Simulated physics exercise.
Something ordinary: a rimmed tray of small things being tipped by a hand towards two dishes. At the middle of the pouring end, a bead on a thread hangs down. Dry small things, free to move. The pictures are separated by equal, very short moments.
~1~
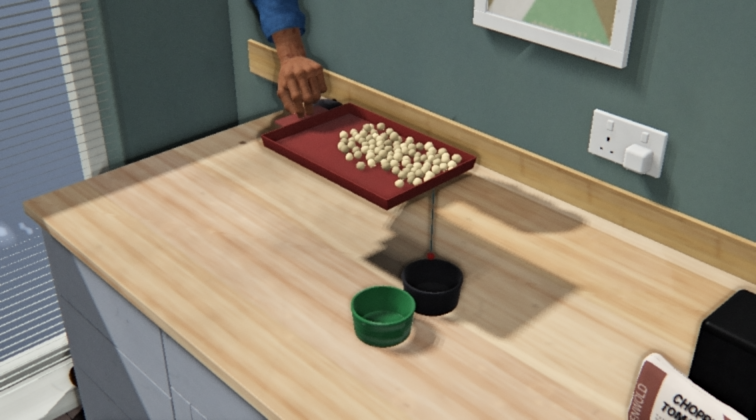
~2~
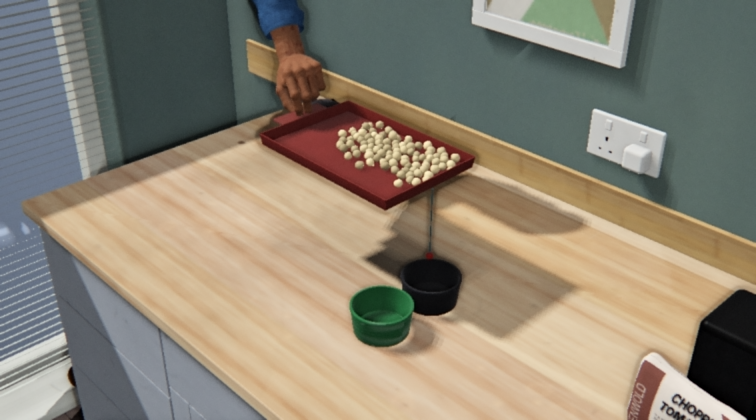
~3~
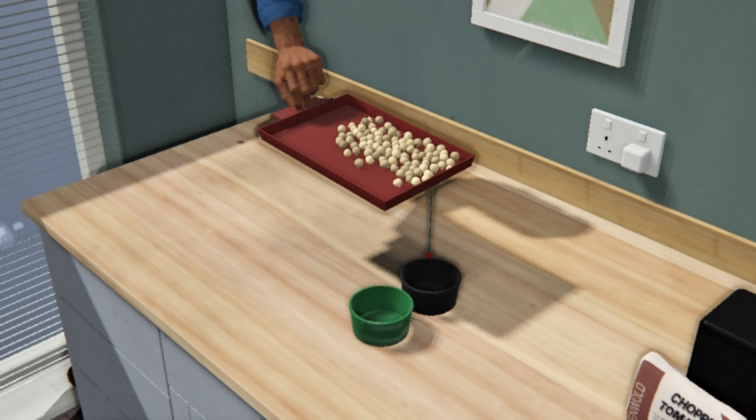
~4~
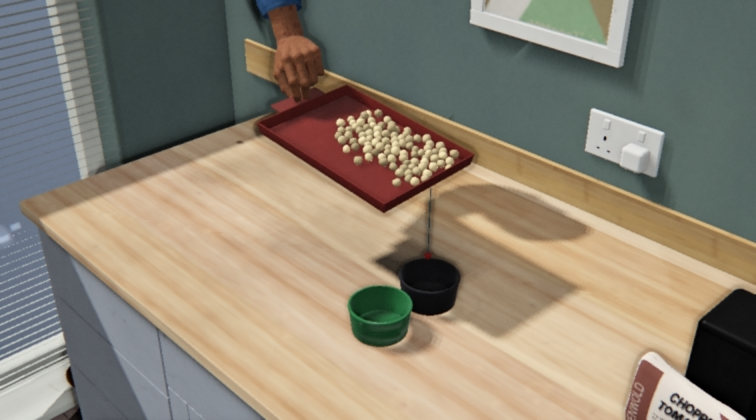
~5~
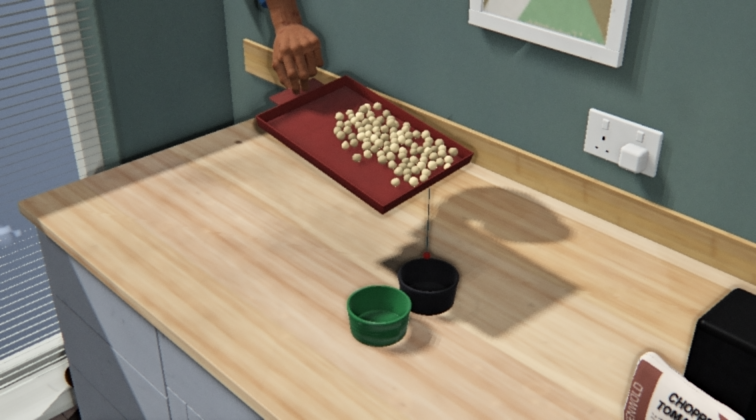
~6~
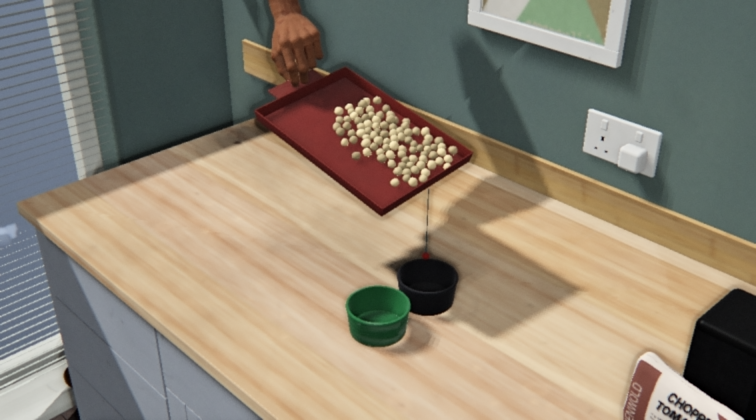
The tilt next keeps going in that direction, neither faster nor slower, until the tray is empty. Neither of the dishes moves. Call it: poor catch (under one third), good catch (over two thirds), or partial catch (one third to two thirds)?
Partial catch.
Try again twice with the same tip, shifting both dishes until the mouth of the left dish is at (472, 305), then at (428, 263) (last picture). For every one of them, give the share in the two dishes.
First try: Roughly 0 per cent; second try: Roughly 0 per cent.
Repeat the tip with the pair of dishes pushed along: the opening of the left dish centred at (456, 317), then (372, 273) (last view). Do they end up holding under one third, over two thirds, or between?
To begin with: Under a third; after that: Under a third.
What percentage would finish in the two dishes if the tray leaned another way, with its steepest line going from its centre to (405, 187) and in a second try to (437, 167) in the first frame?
Respectively 30 and 0 in a hundred.
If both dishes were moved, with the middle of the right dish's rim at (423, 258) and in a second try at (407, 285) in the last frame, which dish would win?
First try: The dish on the left-hand side; second try: The dish on the right-hand side.
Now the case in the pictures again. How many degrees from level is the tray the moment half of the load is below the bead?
It is at around 110 degrees.
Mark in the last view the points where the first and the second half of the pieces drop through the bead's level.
The leading part at (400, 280), the rest of it at (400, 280).
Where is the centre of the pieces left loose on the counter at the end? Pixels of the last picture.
Centre: Close to (428, 328).
Shortly afterwards, tray tipped steeply; the whole lot on the tray.
Next, tray tipped past a quarter turn; all but a few on the tray; only a few in the air.
Some moments later, tray tipped past a quarter turn; near a third in the left dish; a little in the right dish; near half outside both.
In the end, tray tipped past a quarter turn; near a third in the left dish; a little in the right dish; near half outside both.
